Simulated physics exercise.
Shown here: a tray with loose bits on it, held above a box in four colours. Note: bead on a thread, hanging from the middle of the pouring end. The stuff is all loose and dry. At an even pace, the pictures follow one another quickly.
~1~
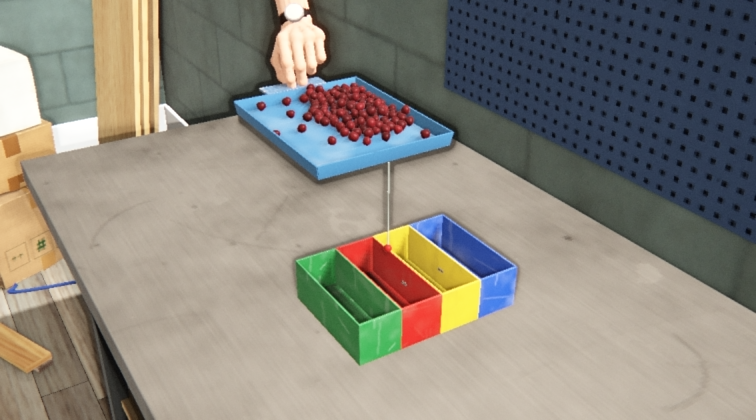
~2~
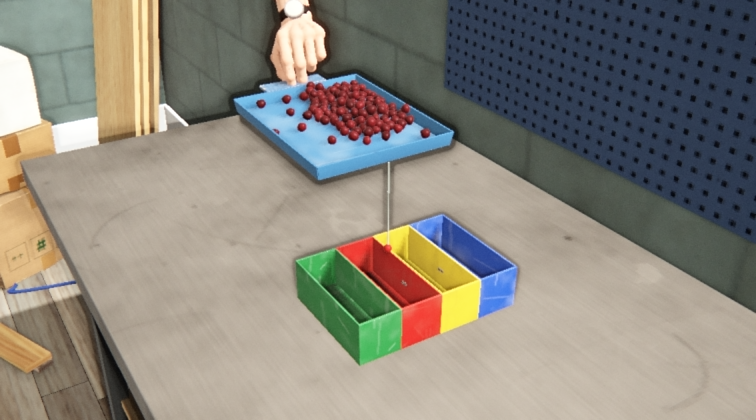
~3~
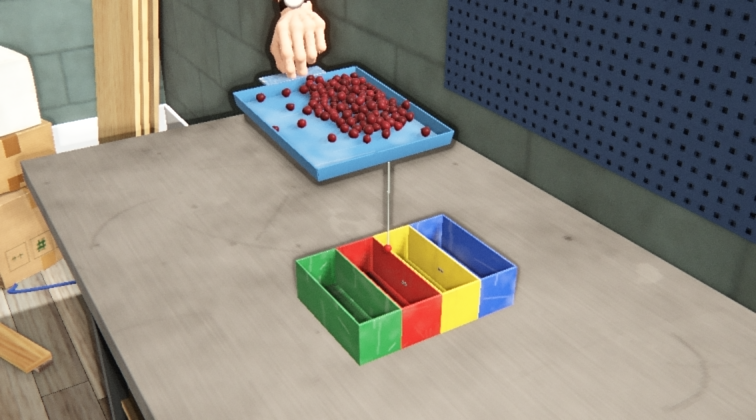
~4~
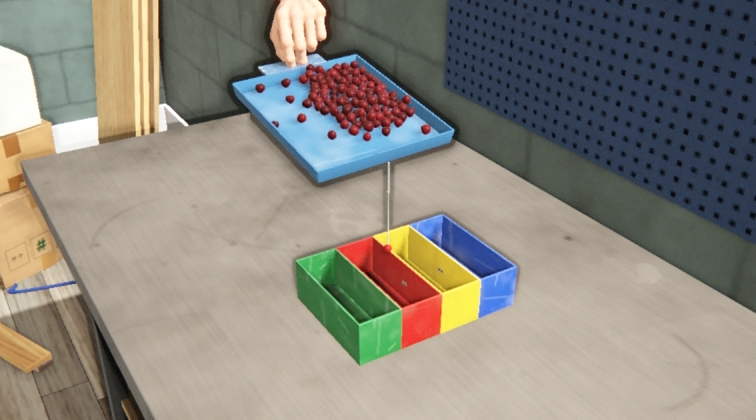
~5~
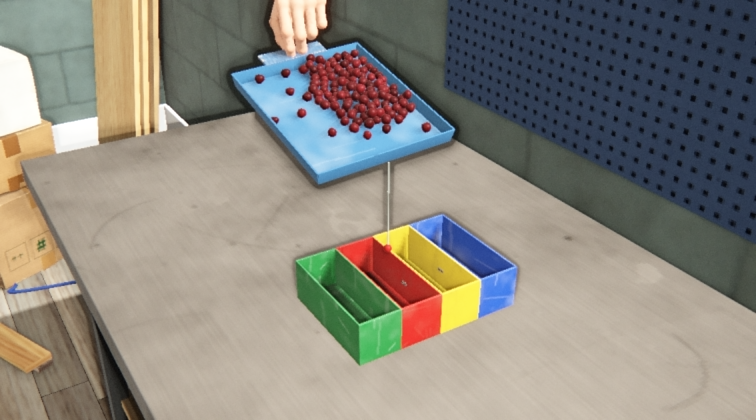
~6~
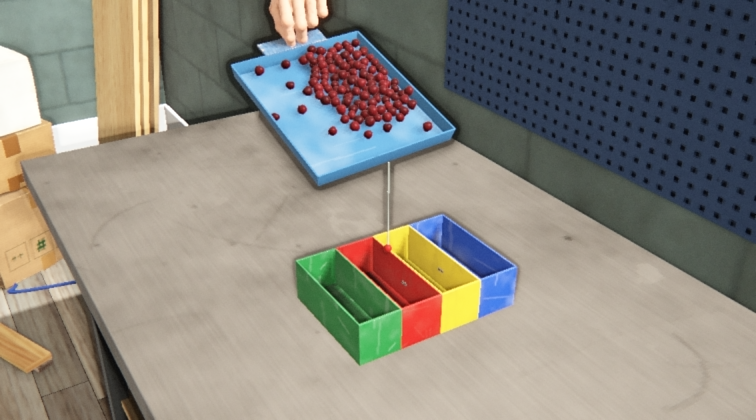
On a grey workbench, a hand holds a blue tray of small dark red balls above a box with green, red, yellow and blue cells. The tray starts nearly level, then the hand gradually raises its far end, tilting it toward the near left corner while the balls stay bunched together.
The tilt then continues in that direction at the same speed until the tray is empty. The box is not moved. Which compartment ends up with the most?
The green one.
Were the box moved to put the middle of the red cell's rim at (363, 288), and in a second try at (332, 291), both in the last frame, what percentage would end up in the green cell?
First try: Roughly 30 per cent; second try: Roughly 10 per cent.
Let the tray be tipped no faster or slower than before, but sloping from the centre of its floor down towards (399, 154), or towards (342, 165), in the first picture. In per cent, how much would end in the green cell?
In order: About 0, then 50 percent.
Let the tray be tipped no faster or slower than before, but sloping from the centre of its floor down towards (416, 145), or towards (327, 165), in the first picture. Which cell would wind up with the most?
The blue cell; the green one.
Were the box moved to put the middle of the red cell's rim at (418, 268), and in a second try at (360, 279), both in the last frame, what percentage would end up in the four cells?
40 per cent, then 90 per cent.
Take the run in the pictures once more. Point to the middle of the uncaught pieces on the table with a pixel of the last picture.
Around (311, 366).
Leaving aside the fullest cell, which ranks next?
The red one.
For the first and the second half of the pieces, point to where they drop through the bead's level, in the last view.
The opening half passes (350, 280), the closing half (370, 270).
Soon, tray tipped steeply; most on the tray; a stray few in the green cell; a stray few in the red cell; a small part falling or outside the box.
A while on, tray tipped past a quarter turn; about two thirds on the tray; a small part in the green cell; a stray few in the red cell; about a quarter falling or outside the box.
Towards the end, tray tipped past a quarter turn; about half in the green cell; about a quarter in the red cell; a small part in the yellow cell; about a quarter falling or outside the box.
Finally, tray tipped past a quarter turn; about half in the green cell; about a quarter in the red cell; a small part in the yellow cell; none in the blue cell; about a quarter outside the box.
